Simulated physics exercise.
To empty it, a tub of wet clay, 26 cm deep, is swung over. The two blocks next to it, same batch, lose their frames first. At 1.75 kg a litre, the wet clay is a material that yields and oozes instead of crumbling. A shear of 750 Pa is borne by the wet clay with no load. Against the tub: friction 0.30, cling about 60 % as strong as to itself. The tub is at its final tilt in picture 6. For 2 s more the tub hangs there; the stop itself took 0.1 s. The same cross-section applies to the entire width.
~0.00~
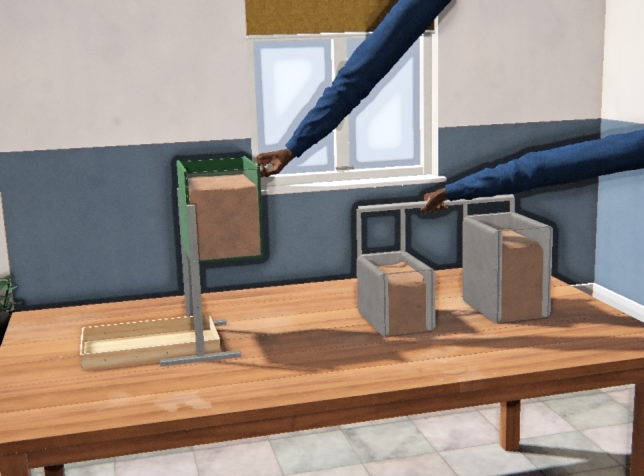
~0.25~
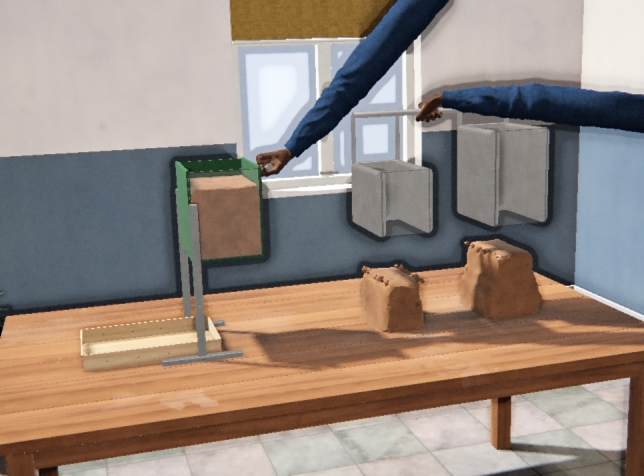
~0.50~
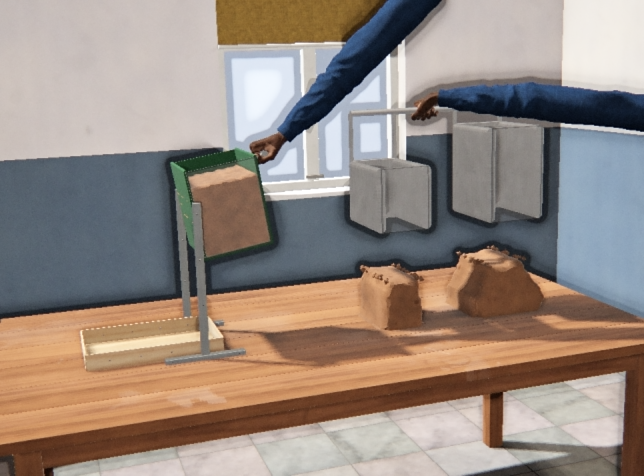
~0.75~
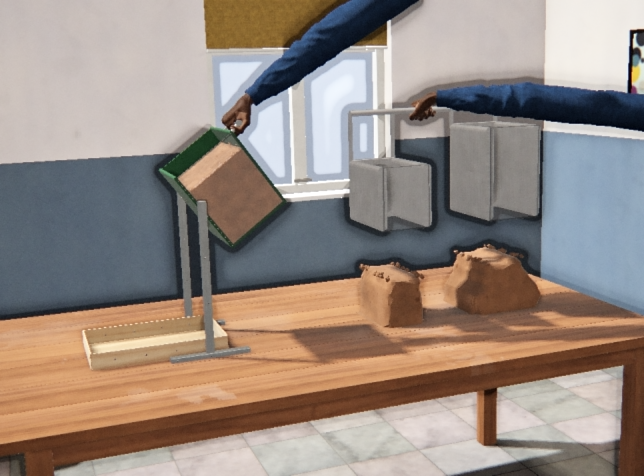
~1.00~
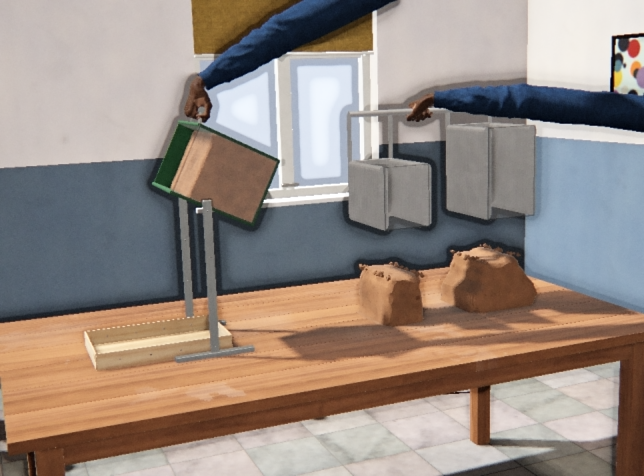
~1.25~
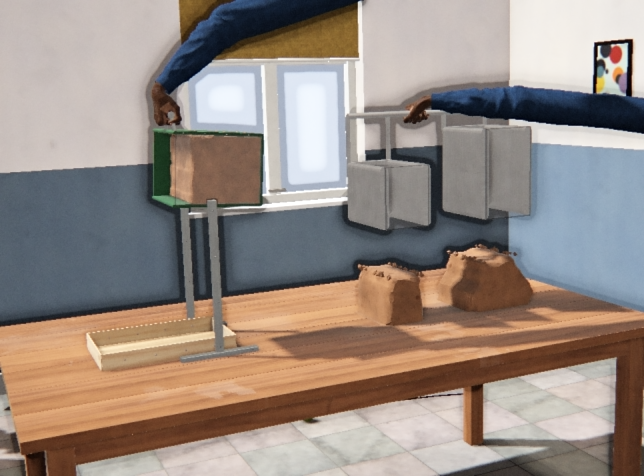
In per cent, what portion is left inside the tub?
Some 100 per cent is left inside the tub.
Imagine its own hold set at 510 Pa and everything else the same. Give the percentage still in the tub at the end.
100 %.
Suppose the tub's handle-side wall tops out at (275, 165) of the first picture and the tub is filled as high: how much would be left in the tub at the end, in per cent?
About 70 % stays in the tub.
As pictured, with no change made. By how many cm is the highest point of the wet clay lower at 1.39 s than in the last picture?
About 0 cm.
After 1.39 s, the tub is at 86 degrees and holds 100 %.
After 1.56 s, the tub is at 86 degrees and holds 100 %.
After 1.73 s, the tub is at 86 degrees and holds 100 %.
After 1.90 s, the tub is at 86 degrees and holds 100 %.
After 3.25 s, the tub is at 86 degrees and holds 100 %.
